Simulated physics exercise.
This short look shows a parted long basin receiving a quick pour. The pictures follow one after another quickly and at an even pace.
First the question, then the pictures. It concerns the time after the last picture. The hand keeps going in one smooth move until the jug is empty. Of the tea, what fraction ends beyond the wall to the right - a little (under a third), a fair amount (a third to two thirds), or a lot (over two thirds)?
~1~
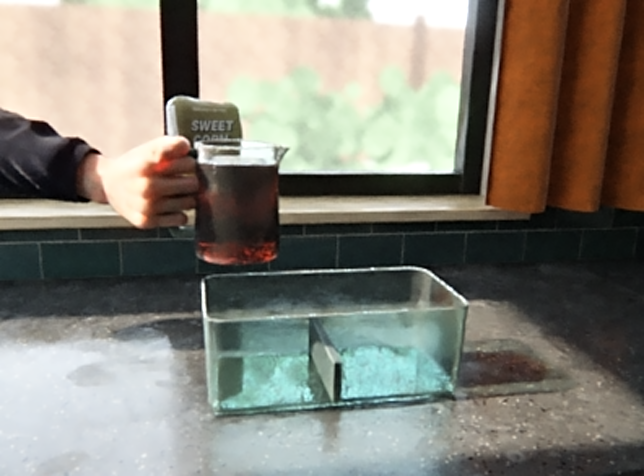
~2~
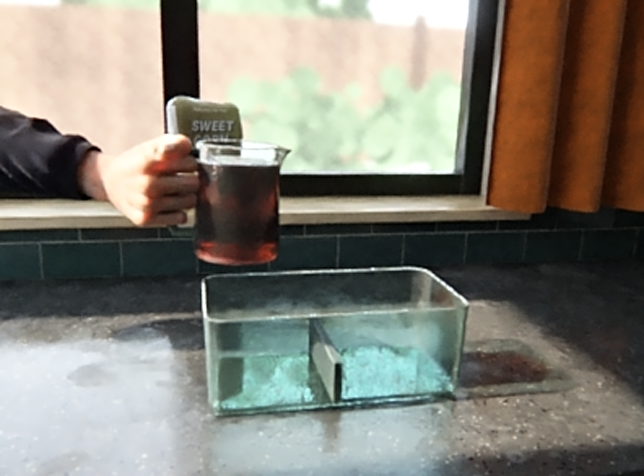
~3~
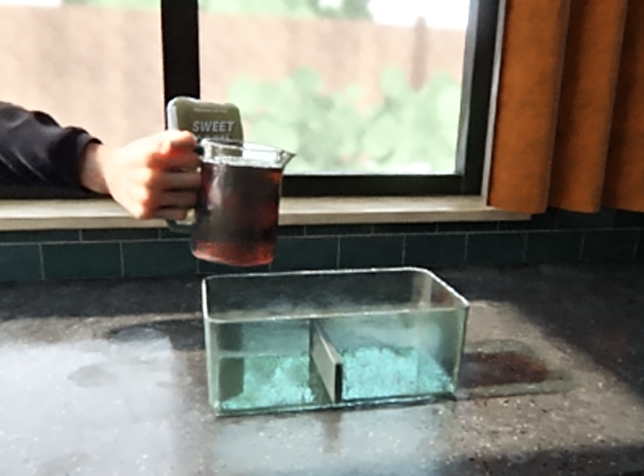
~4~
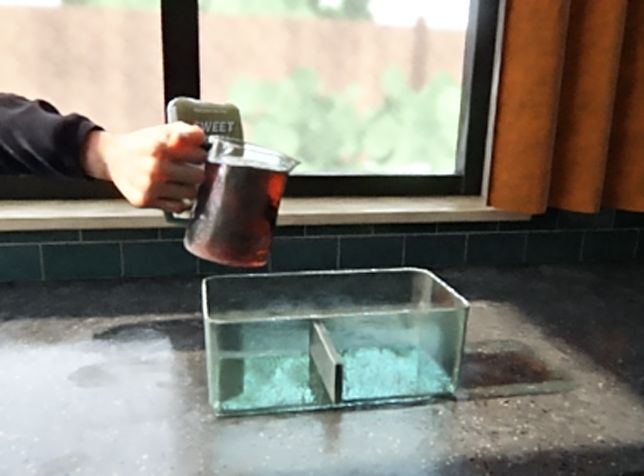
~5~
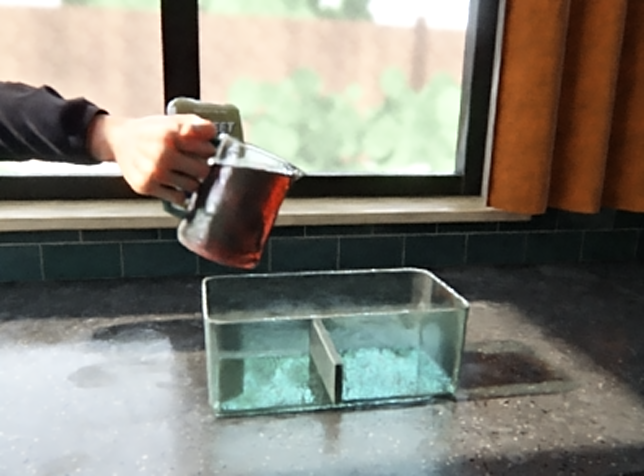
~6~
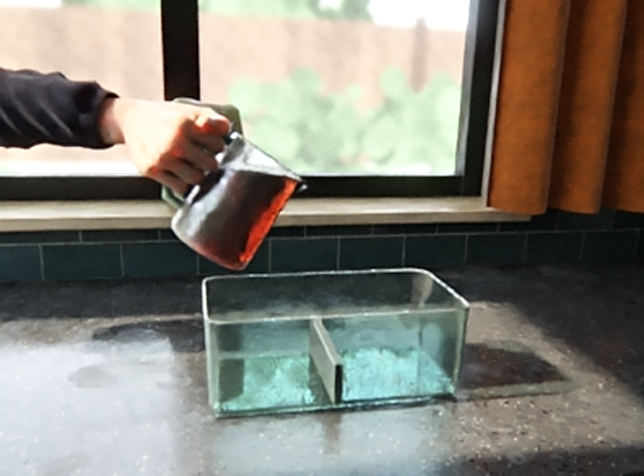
A lot, over two thirds.
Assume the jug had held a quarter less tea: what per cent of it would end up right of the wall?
It should come out close to 85 per cent.
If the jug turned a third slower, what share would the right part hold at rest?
It comes to some 90 in a hundred.
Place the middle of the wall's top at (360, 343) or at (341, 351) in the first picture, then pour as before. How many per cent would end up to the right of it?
Estimated: 20 % first, 70 % second.
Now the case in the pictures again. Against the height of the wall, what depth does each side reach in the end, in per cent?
I get 10 % for the left and 60 % for the right.
A moment on, the jug is tipped on its side and 68 per cent is still to pour, 0 is left of the wall and 12 right of it.
Next, the jug is tipped on its side and 31 per cent is still to pour, 1 is left of the wall and 50 right of it.
Then the jug is tipped on its side and 13 per cent is still to pour, 2 is left of the wall and 78 right of it.
Later the jug is tipped on its side and 5 per cent is still to pour, 4 is left of the wall and 89 right of it.
Finally, 8 per cent lies left of the wall, 91 right of it and 1 outside.
